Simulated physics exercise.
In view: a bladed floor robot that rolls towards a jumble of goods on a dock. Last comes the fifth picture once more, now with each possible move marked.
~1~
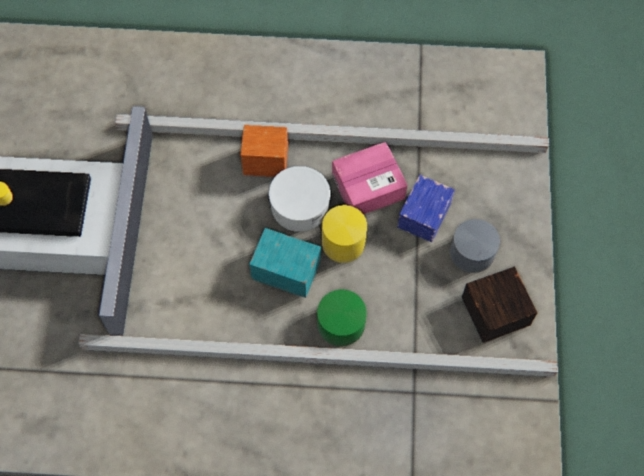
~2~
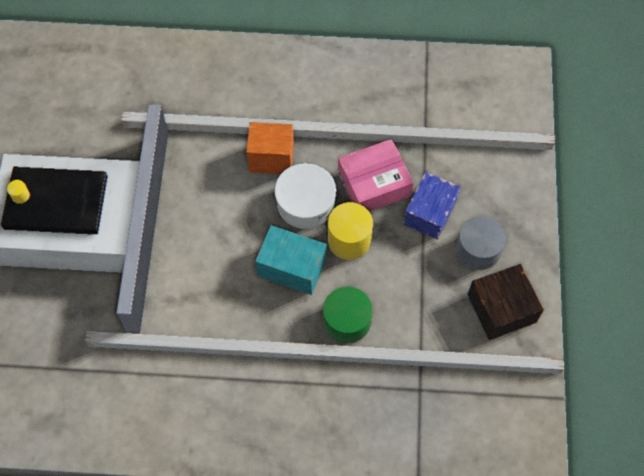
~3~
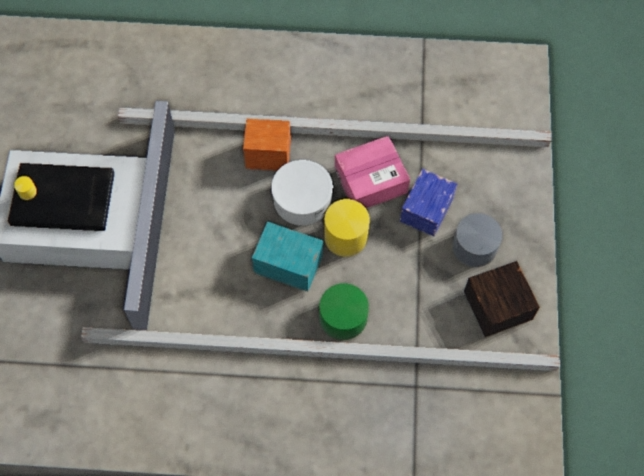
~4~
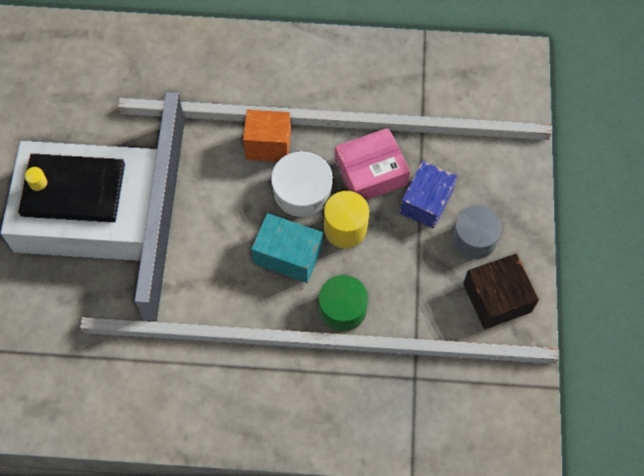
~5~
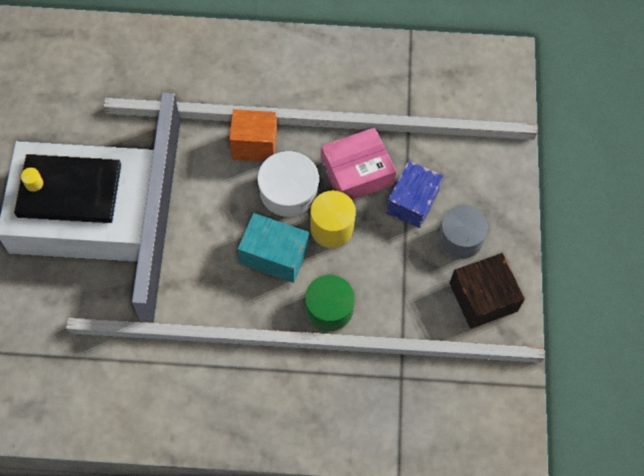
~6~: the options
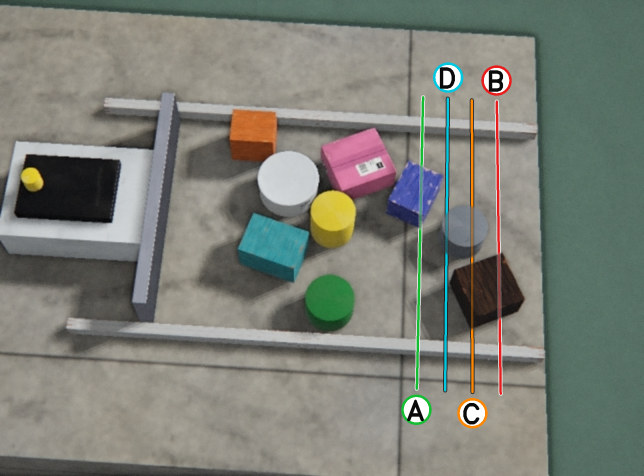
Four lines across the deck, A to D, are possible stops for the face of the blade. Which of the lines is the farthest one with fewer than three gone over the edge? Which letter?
As far as mark D.
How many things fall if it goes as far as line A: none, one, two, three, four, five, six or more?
In all, none.
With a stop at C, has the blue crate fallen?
Yes.
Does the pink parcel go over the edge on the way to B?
By then, yes.
On the copy, A at (420, 234); B at (499, 238); C at (472, 237); D at (447, 235).
On D. First, robot (183, 195); orange crate (298, 139); yellow canister (340, 216).
Then, robot (289, 201); grey canister (483, 247); blue crate (471, 208).
Finally, robot (369, 206); grey canister (542, 258); blue crate (539, 210); none fallen.
By contrast, A is within the limit but short; B drops five; C drops four.
